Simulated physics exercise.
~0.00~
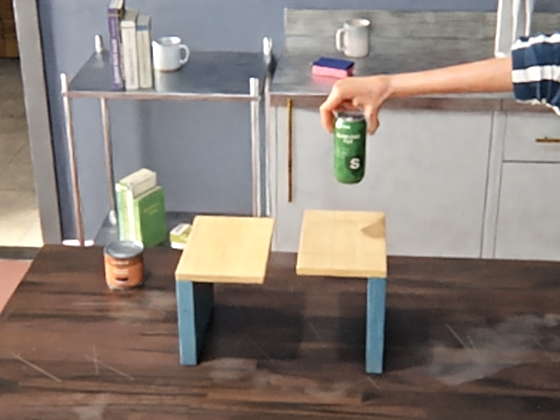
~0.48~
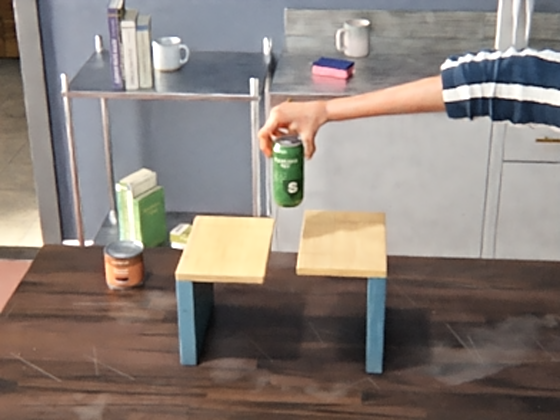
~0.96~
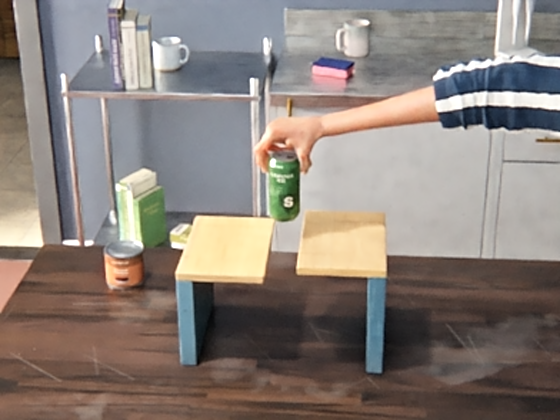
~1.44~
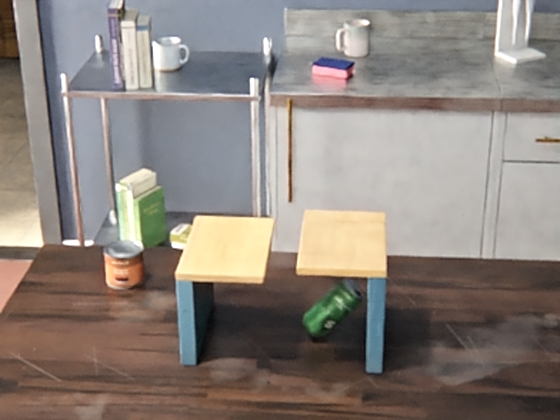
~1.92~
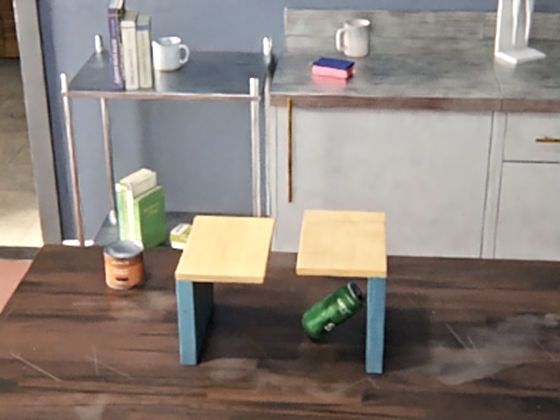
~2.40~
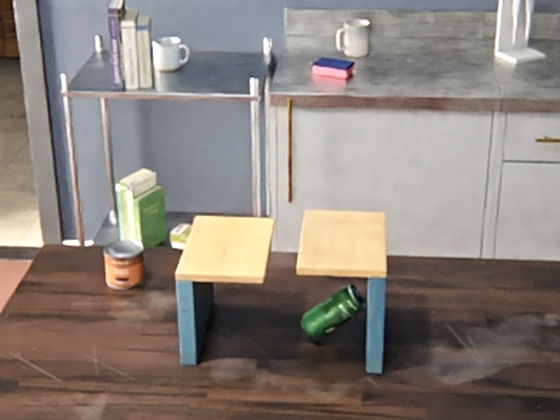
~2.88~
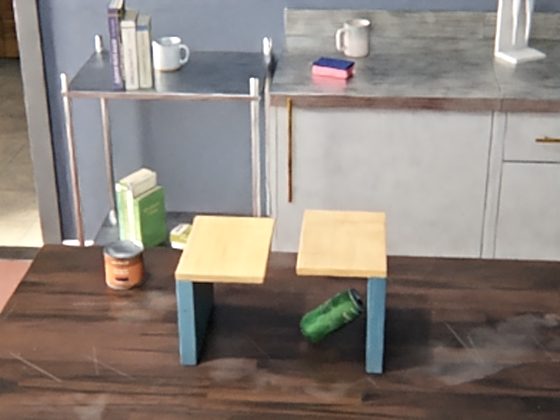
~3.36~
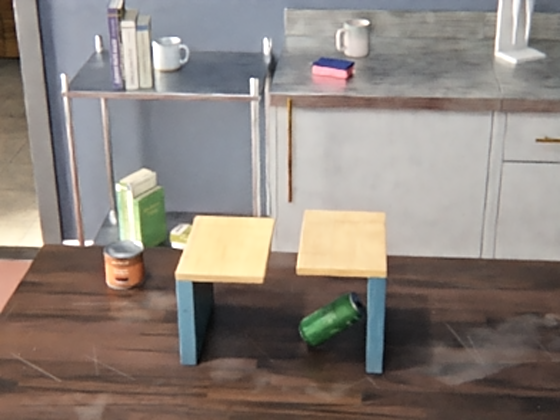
In the video, a hand in a striped sleeve carries a green can left over the slot between two wooden ledges, lowers it slightly and lets go; the can drops through and ends up lying tilted on the dark table beneath the right ledge.
